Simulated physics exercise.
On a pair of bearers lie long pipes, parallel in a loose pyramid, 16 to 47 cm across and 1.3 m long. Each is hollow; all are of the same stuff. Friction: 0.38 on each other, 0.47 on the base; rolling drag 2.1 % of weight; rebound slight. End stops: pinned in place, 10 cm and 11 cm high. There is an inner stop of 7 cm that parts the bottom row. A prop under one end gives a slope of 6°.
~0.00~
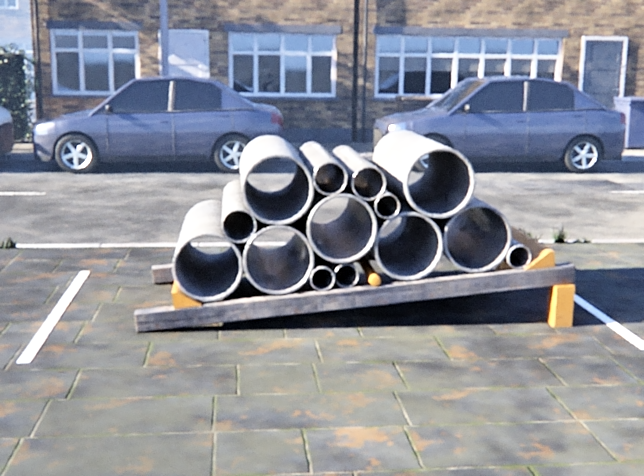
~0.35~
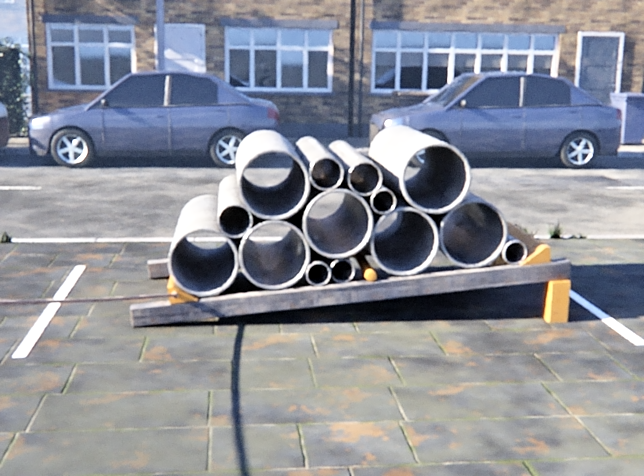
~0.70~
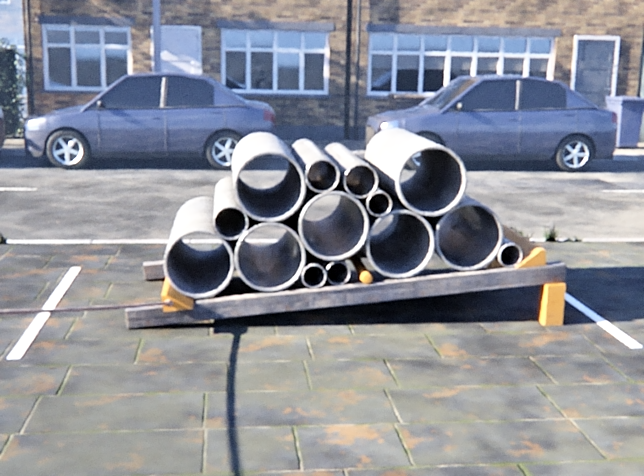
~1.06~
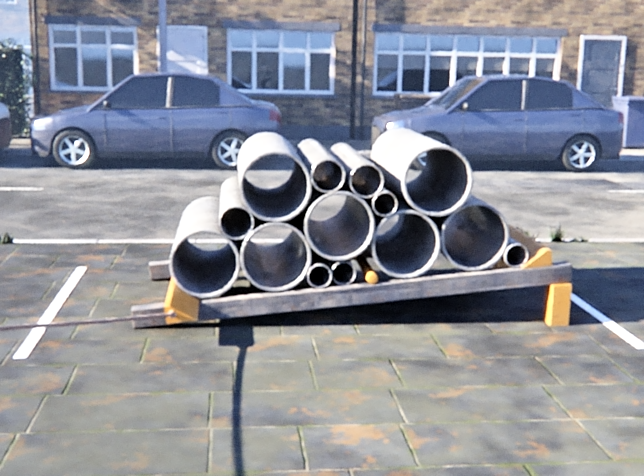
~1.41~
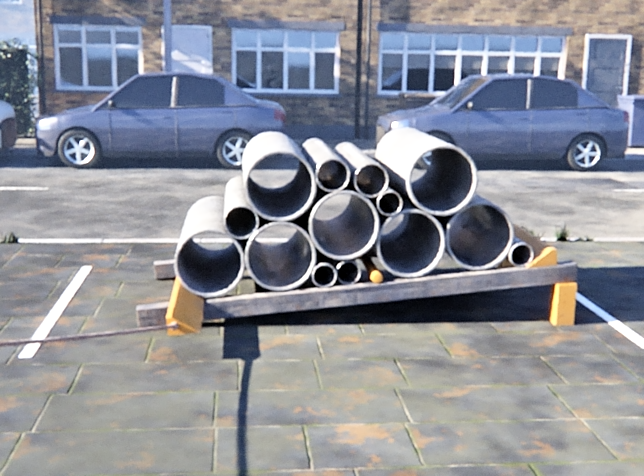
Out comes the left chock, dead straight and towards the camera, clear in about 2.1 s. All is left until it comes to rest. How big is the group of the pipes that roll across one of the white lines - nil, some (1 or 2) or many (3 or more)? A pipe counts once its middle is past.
Band: Many.
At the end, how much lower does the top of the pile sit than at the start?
I'd put it at some 0 cm lower than at the start.
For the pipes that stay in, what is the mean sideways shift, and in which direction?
They move about 80 cm toward the left side, on average.
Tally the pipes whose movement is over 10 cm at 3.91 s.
At that moment the count is 10.
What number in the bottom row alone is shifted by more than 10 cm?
I make it 4 in all.
After 3.02 s, 4 now displaced over 10 cm; not one across the white lines; the one last seen at (210, 264) 13 cm left and 1.8 cm down.
After 3.91 s, 10 now displaced over 10 cm; not one across the white lines; the one last seen at (210, 264) 83 cm left and 19 cm down.
After 6.14 s, 10 now displaced over 10 cm; 3 across the left white line; the one last seen at (210, 264) rolled far off to the left.
In the end, by 11.7 s, 10 moved over 10 cm; 6 across the left white line; the one last seen at (210, 264) rolled far off to the left; top of the pile 1.2 m high, from 1.2 m.
